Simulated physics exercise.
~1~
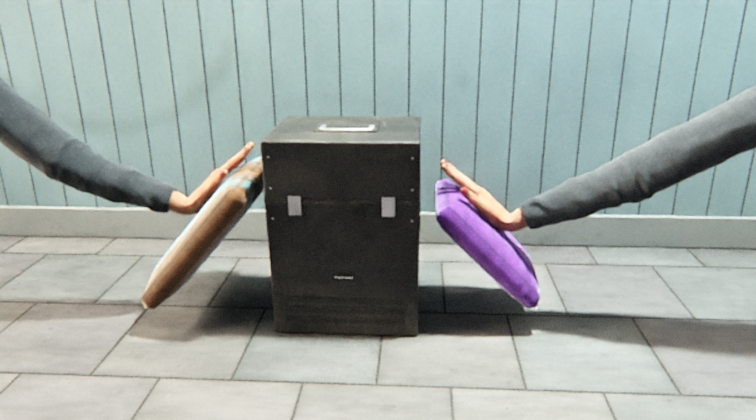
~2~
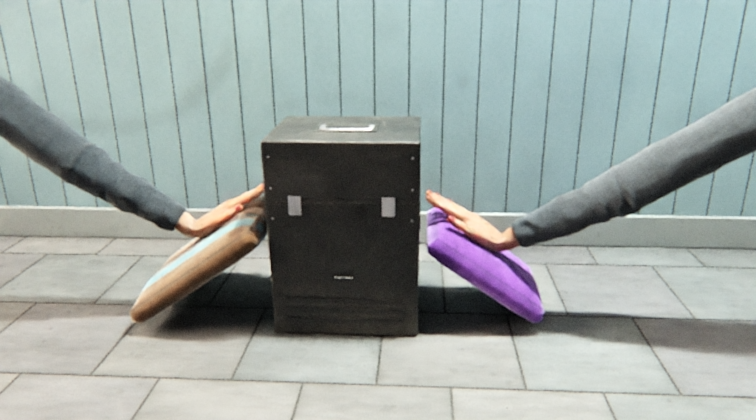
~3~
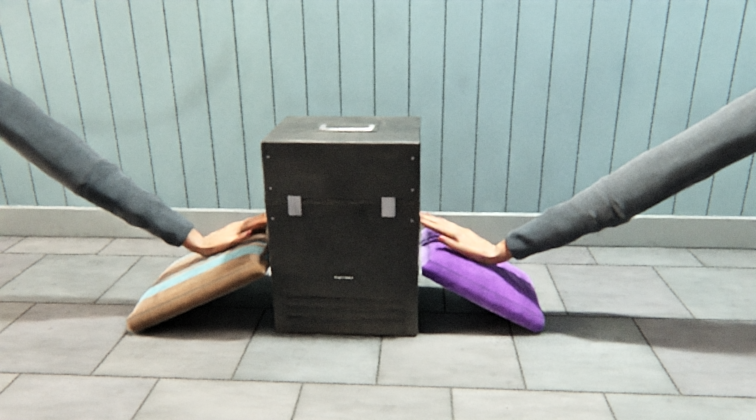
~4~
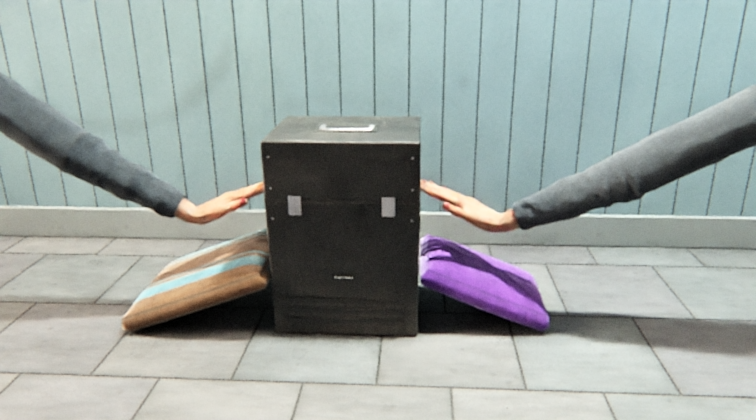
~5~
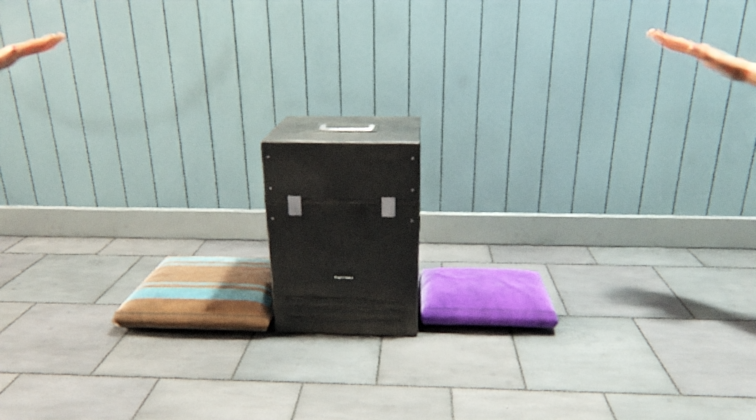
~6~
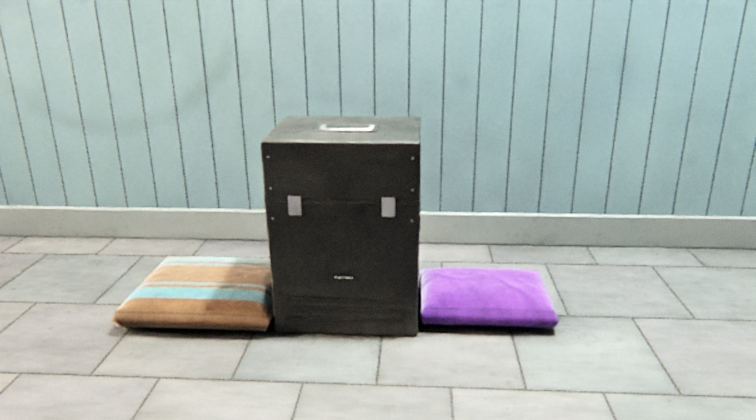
Two hands lowering a striped brown cushion and a purple one beside a black chest, then withdrawing as both settle flat.
